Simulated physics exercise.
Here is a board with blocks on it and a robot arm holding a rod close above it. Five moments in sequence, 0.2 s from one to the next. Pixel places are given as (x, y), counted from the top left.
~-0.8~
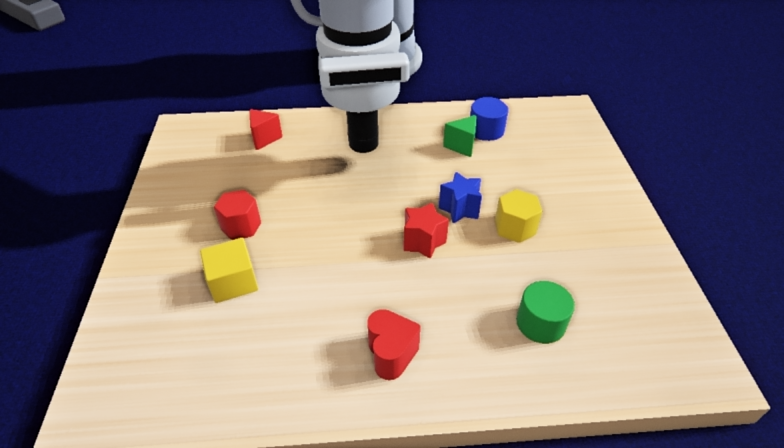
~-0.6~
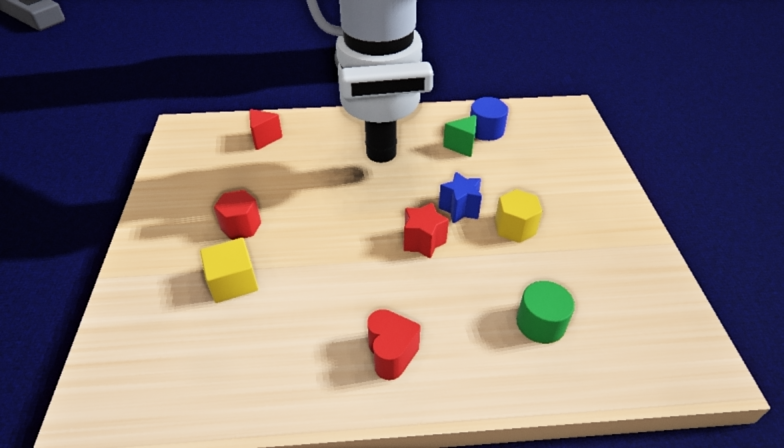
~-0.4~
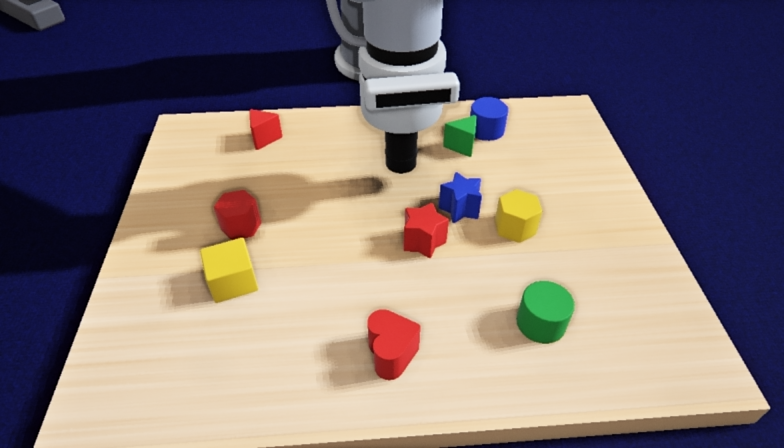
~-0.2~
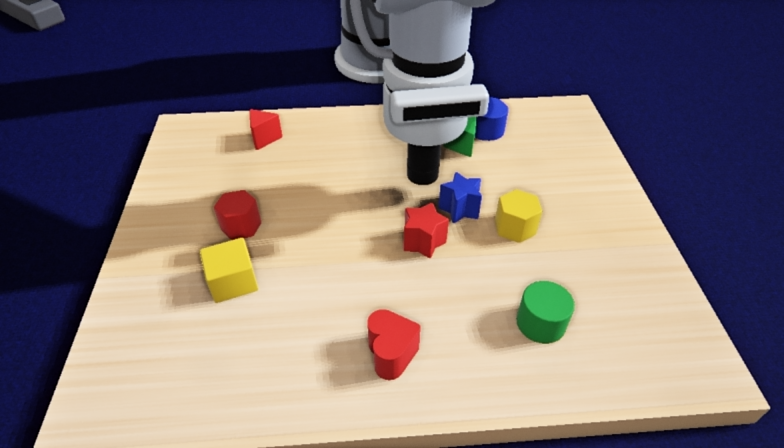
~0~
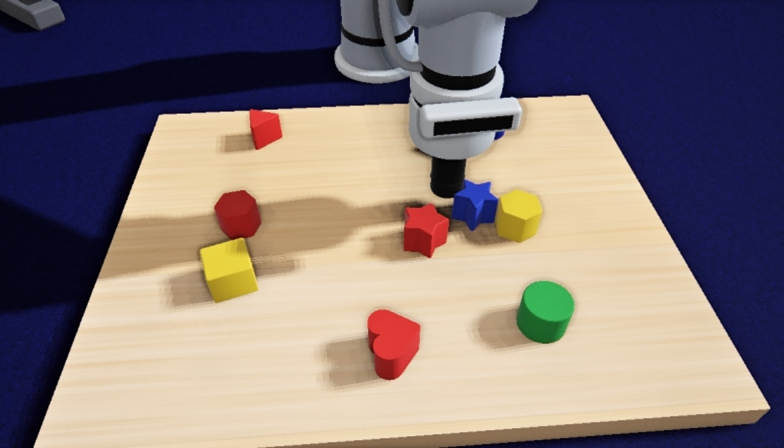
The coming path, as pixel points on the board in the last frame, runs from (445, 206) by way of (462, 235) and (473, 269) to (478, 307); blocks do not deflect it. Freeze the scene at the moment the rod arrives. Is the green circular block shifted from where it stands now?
Final answer: No.
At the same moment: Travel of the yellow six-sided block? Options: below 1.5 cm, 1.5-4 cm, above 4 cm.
My prediction: Between 1.5 and 4 cm.
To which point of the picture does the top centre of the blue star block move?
My estimate: (504, 224).
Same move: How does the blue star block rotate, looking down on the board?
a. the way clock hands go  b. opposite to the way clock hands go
That would be b.
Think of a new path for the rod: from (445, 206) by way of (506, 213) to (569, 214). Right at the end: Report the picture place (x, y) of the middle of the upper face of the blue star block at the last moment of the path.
Just about (572, 212).
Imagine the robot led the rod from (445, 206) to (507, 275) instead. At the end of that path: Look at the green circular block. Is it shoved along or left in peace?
That block is not shifted.
What follows on the original path. One third of the way, rod at (464, 218); blue star block at (498, 214), turned 20° anticlockwise; yellow six-sided block at (541, 210), turned 30° anticlockwise.
Two thirds of the way, rod at (476, 252); blue star block at (504, 224), turned 50° anticlockwise; yellow six-sided block at (542, 210), turned 35° anticlockwise.
At the end, rod at (481, 290); blue star block at (504, 224), turned 50° anticlockwise; yellow six-sided block at (542, 210), turned 35° anticlockwise; green circular block unmoved.
